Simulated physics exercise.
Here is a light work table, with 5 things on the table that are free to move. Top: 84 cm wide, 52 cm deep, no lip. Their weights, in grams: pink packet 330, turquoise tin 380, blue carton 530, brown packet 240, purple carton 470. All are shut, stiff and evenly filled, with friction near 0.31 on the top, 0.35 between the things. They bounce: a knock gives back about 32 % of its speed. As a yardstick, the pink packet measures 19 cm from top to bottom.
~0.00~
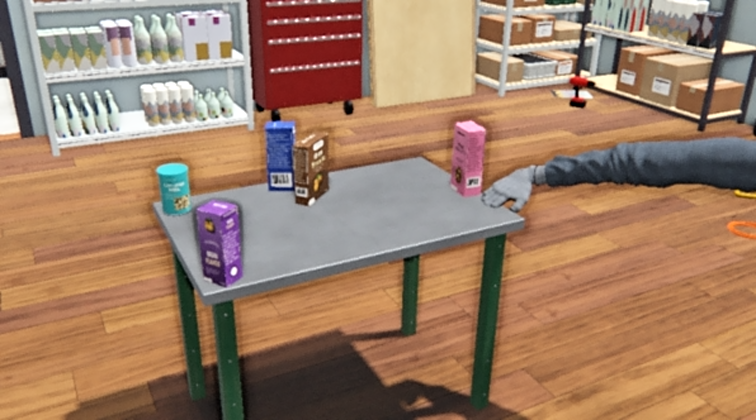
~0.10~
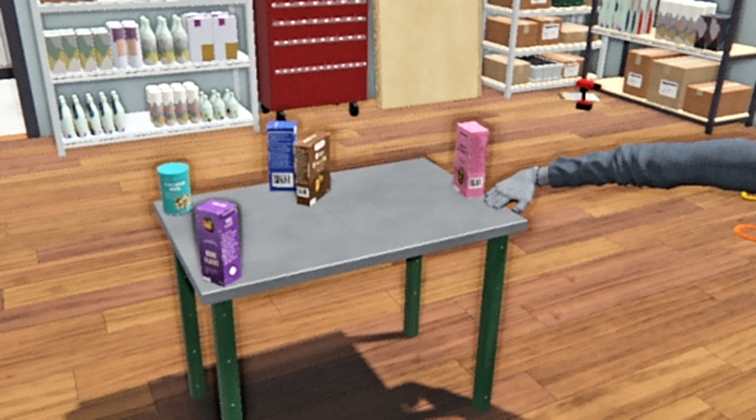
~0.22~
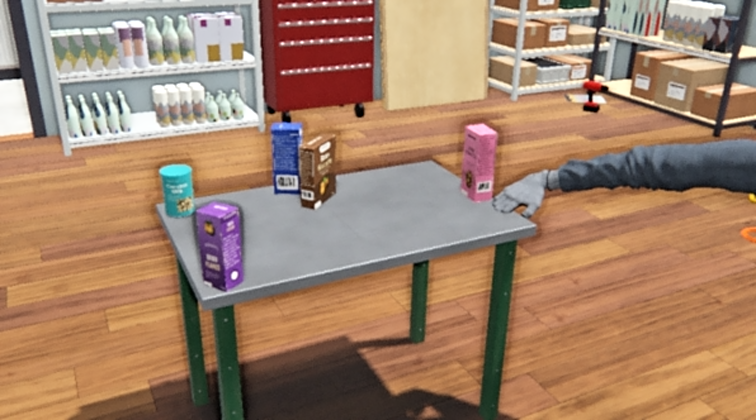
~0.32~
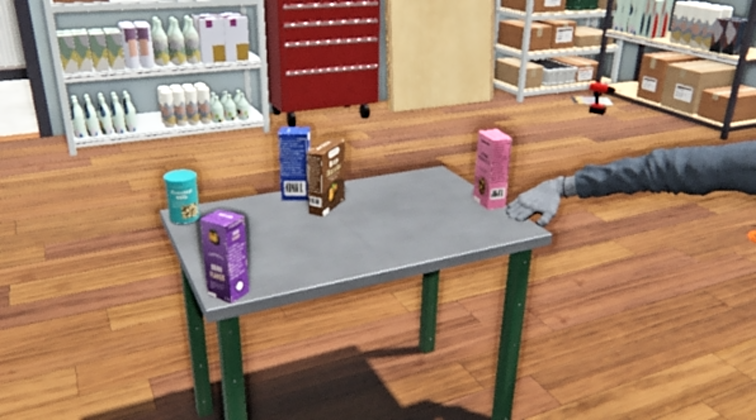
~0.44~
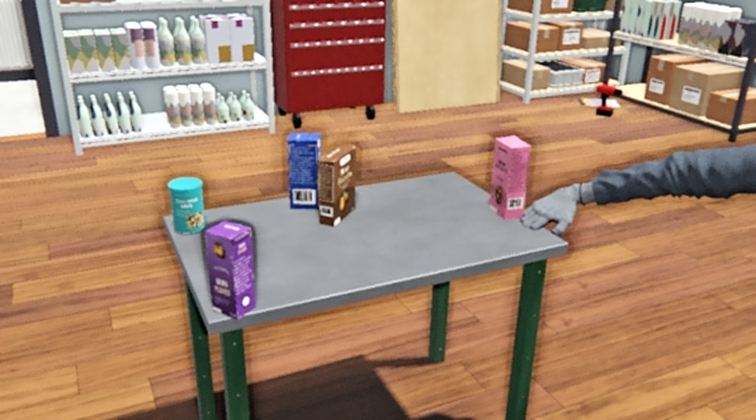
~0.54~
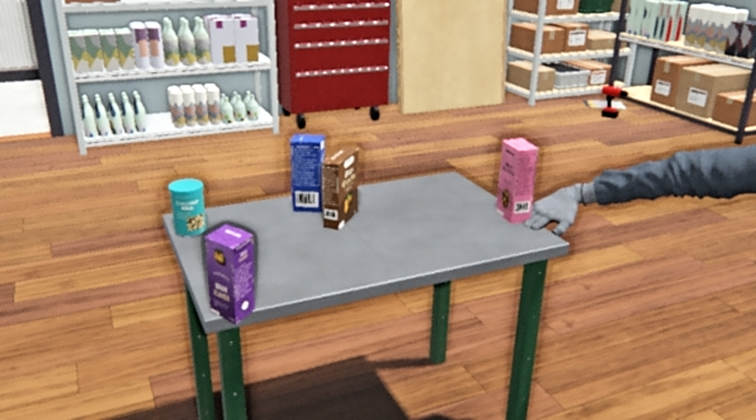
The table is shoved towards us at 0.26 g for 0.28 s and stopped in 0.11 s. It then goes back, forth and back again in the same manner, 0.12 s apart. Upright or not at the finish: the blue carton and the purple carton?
The blue carton keeps standing; the purple carton topples.
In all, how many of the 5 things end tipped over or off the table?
That comes to 1.
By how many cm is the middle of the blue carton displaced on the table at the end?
About 0 cm.
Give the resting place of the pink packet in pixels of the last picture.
Around (478, 159).
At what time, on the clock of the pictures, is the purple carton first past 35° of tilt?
At about 0.7 s.
After 0.84 s, table 5 cm from its start; blue carton moved 5 cm near (297, 163); brown packet moved 5 cm; pink packet moved 5 cm.
After 1.04 s, things are still on the move.
After 1.44 s, table 14 cm from its start.
After 1.94 s, table 1 cm from its start; blue carton moved 4 cm near (292, 157); pink packet moved 4 cm; brown packet moved 4 cm.
In the end (2.7 s), off the table and tipped over, purple carton; the other 4 under 5 cm from the start. At the end, from the last picture's camera, blue carton near (287, 152).
